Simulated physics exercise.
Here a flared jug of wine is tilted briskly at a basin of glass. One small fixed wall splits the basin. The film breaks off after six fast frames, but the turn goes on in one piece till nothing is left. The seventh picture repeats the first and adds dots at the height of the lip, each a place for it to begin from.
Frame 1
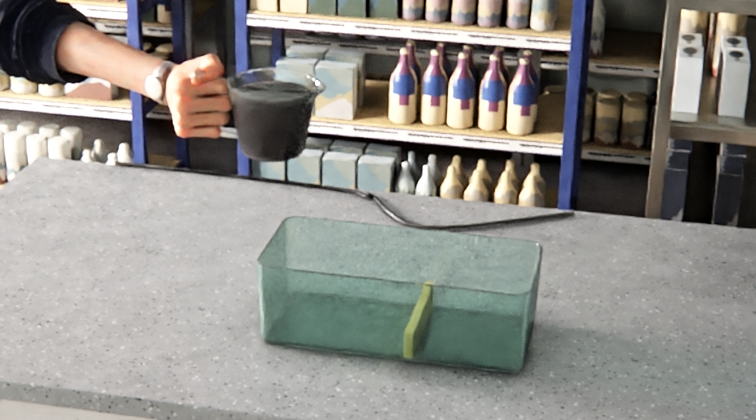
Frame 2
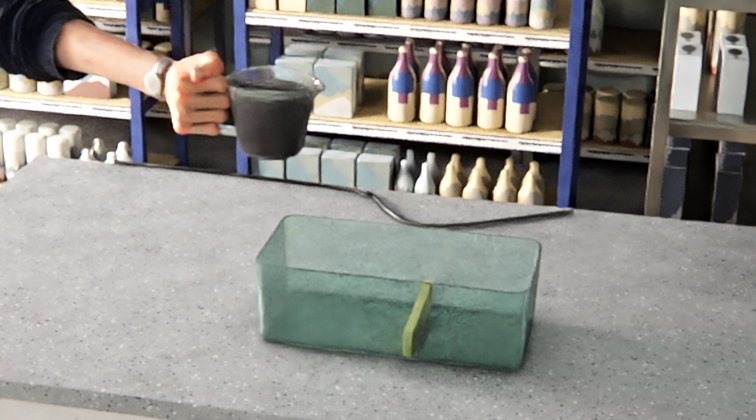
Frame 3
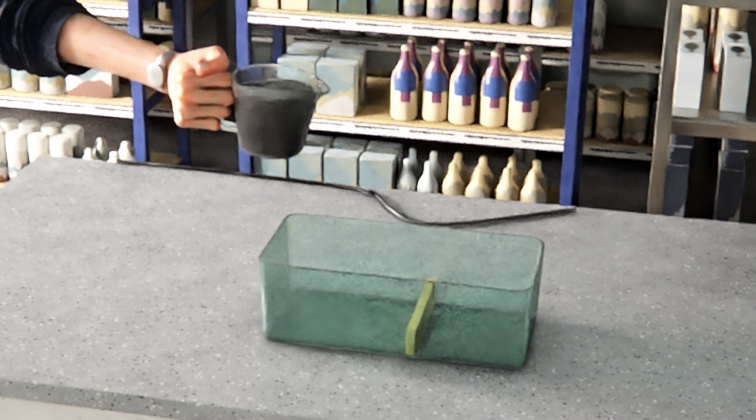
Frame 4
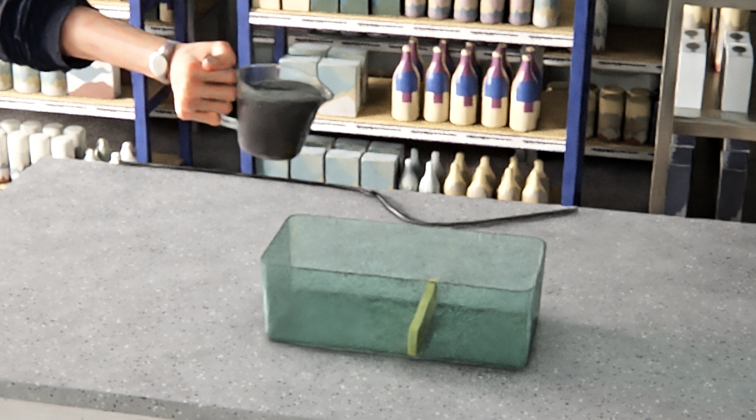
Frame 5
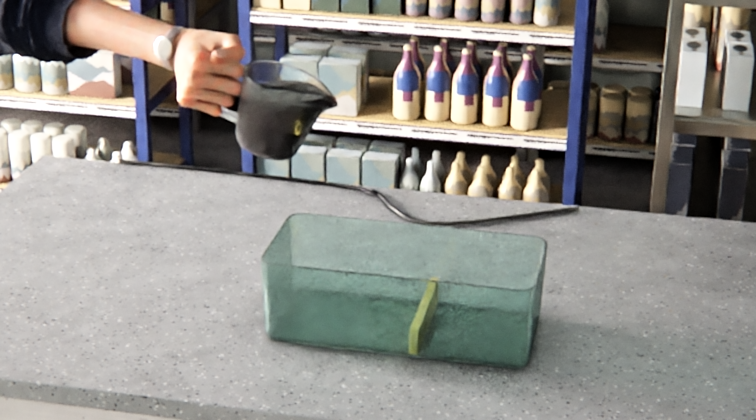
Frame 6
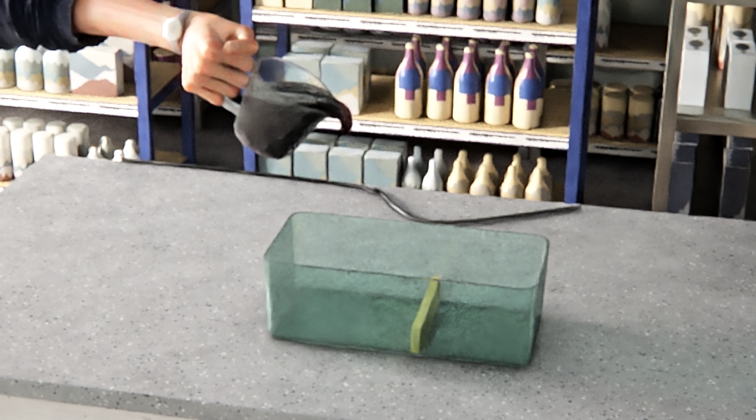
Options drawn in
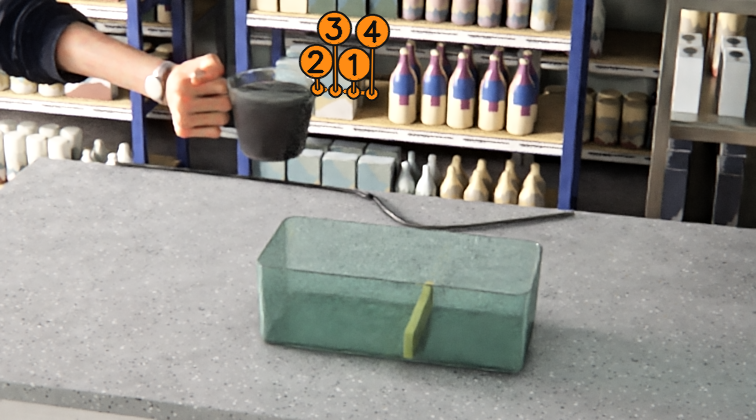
A grey speckled counter stands before blue-framed shelves of bottles and boxes, seen from slightly above by a nearly still camera. A hand at upper left, wearing a pale watch, holds a clear flared jug of dark wine above and behind a greenish glass basin with a yellow-green upright wall inside. The hand first keeps the jug upright, then tilts it rightward until wine slips over the lip.
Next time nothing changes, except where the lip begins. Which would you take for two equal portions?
The best place is 4.
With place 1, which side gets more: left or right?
The left side.
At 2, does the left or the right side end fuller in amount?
More ends on the left.
On the marked copy, 1 at (353, 92); 2 at (317, 88); 3 at (335, 90); 4 at (371, 93).
If 1 is chosen, about 79 % ends left of the wall and 19 % right of it.
If 2 is chosen, about 91 % ends left of the wall and 7 % right of it.
If 3 is chosen, about 89 % ends left of the wall and 8 % right of it; 3 % is lost outside.
If 4 is chosen, about 42 % ends left of the wall and 57 % right of it.
